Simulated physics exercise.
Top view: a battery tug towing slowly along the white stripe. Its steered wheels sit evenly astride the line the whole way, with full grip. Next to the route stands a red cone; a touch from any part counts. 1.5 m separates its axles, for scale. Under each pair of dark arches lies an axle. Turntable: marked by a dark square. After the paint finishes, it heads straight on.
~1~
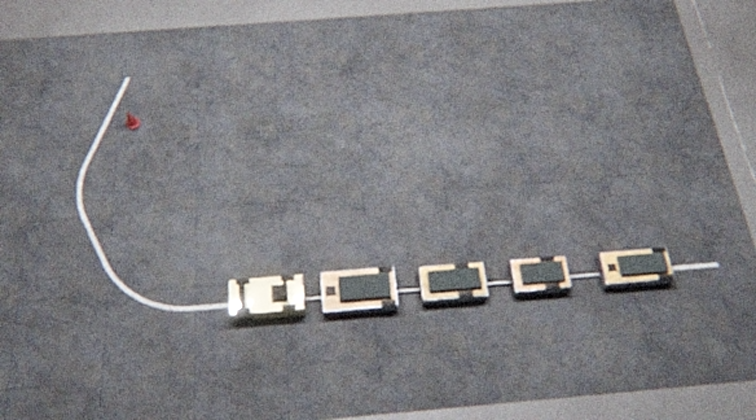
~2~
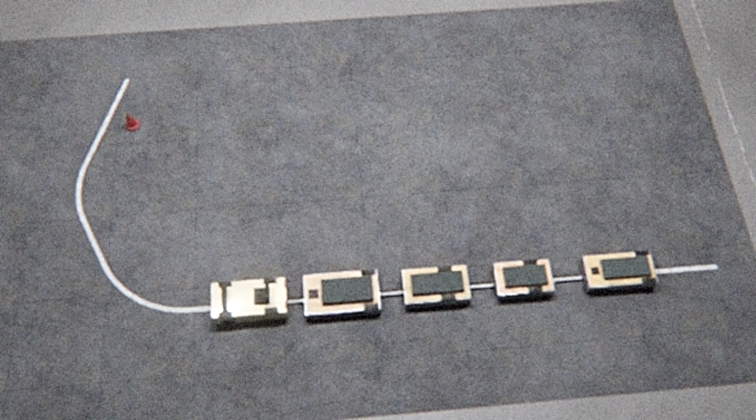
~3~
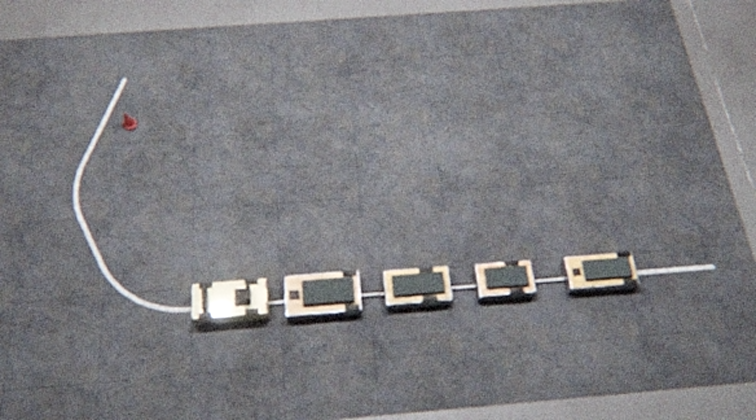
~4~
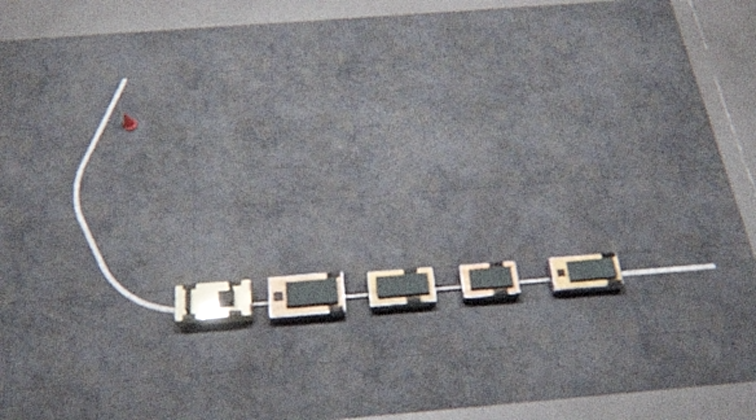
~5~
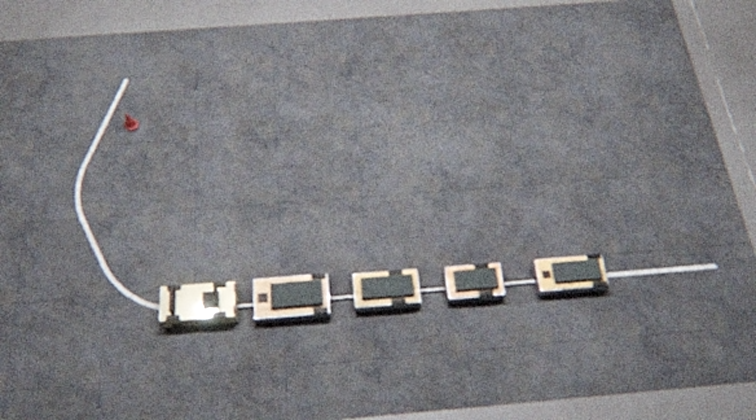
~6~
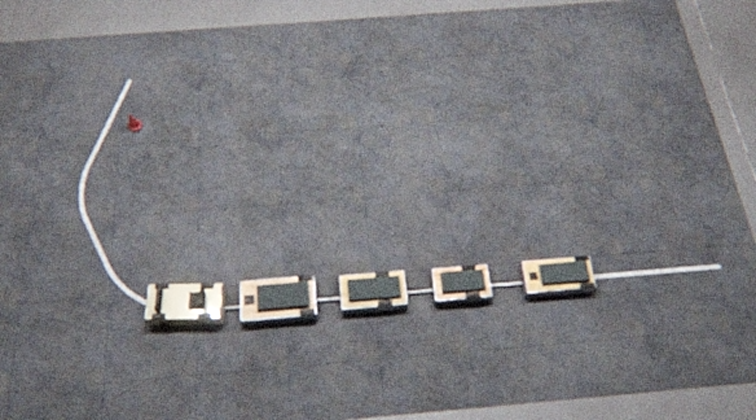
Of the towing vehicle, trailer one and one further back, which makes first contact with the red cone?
The marker gets hit first by the opening trailer.
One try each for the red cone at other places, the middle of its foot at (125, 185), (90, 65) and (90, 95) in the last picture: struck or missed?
In the first spot it is contacted, in the second left alone, and in the third left alone.
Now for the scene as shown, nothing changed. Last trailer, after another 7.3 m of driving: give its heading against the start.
The last trailer ends up roughly 0° off its starting direction.
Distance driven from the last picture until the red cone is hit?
Distance to contact: Approx. 12.0 m.
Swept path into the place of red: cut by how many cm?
Roughly 65 for red.
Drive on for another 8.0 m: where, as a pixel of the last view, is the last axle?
Somewhere around pixel (377, 290).
After another 5.3 m, the last axle is at (444, 283) of the last picture, on the line.
After another 10.6 m, the last axle is at (313, 294) of the last picture, on the line.
After another 12.0 m, the last axle is at (277, 294) of the last picture, 10 cm off the line; the first trailer has hit red.
After another 15.9 m, the last axle is at (184, 270) of the last picture, 125 cm off the line.
After another 26.5 m, the last axle is at (144, 49) of the last picture, 30 cm off the line; 1 of 1 struck in all.
